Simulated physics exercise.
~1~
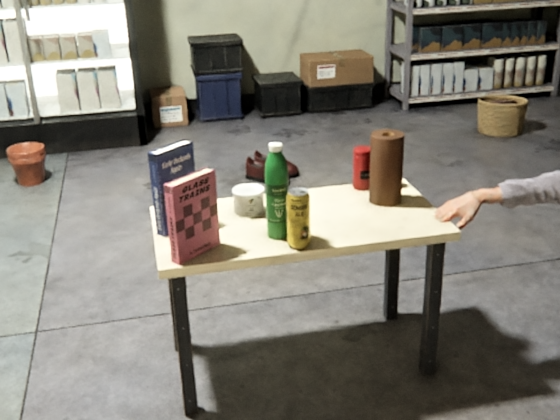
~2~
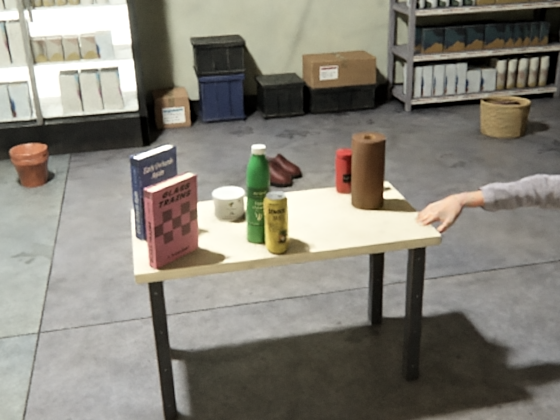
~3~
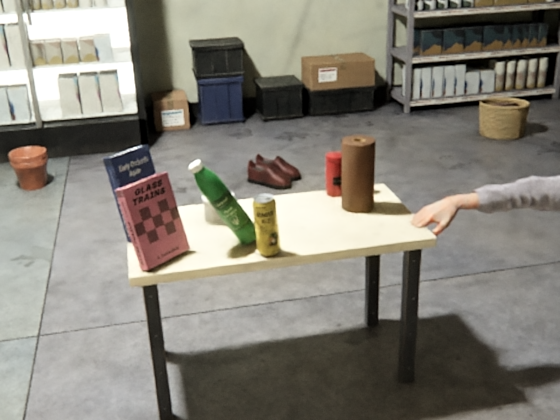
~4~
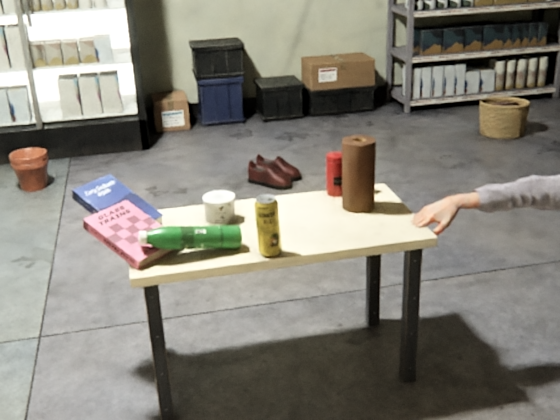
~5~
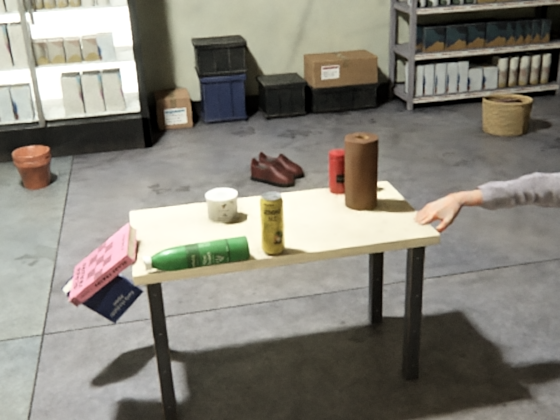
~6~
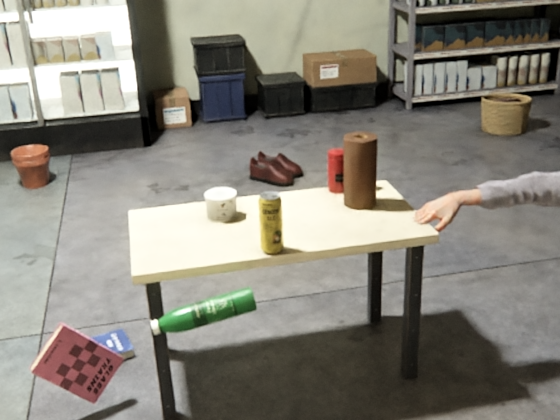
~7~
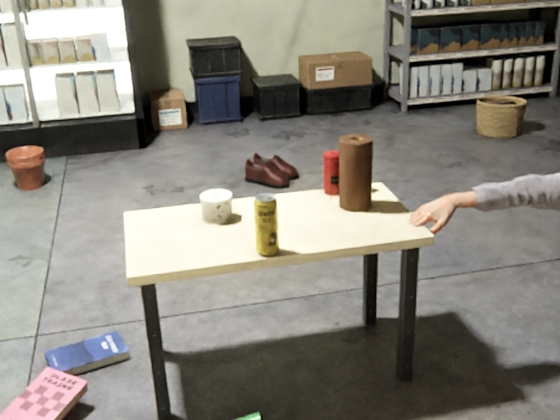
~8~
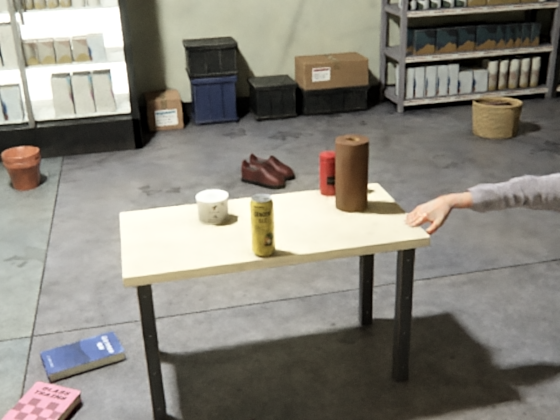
A pale table on dark legs slides left across a grey storeroom floor with a hand at its right edge, seen from slightly above by a gently swaying camera. On it stand a pink book and a blue book at the left, a green bottle, yellow can and white tub near the middle, and a red jar and brown roll at the right. As the table stops, the books and bottle tip left. Both books drop off the left end, then the bottle rolls off the front. The books lie on the floor, the bottle is out of view, and the rest stay standing.
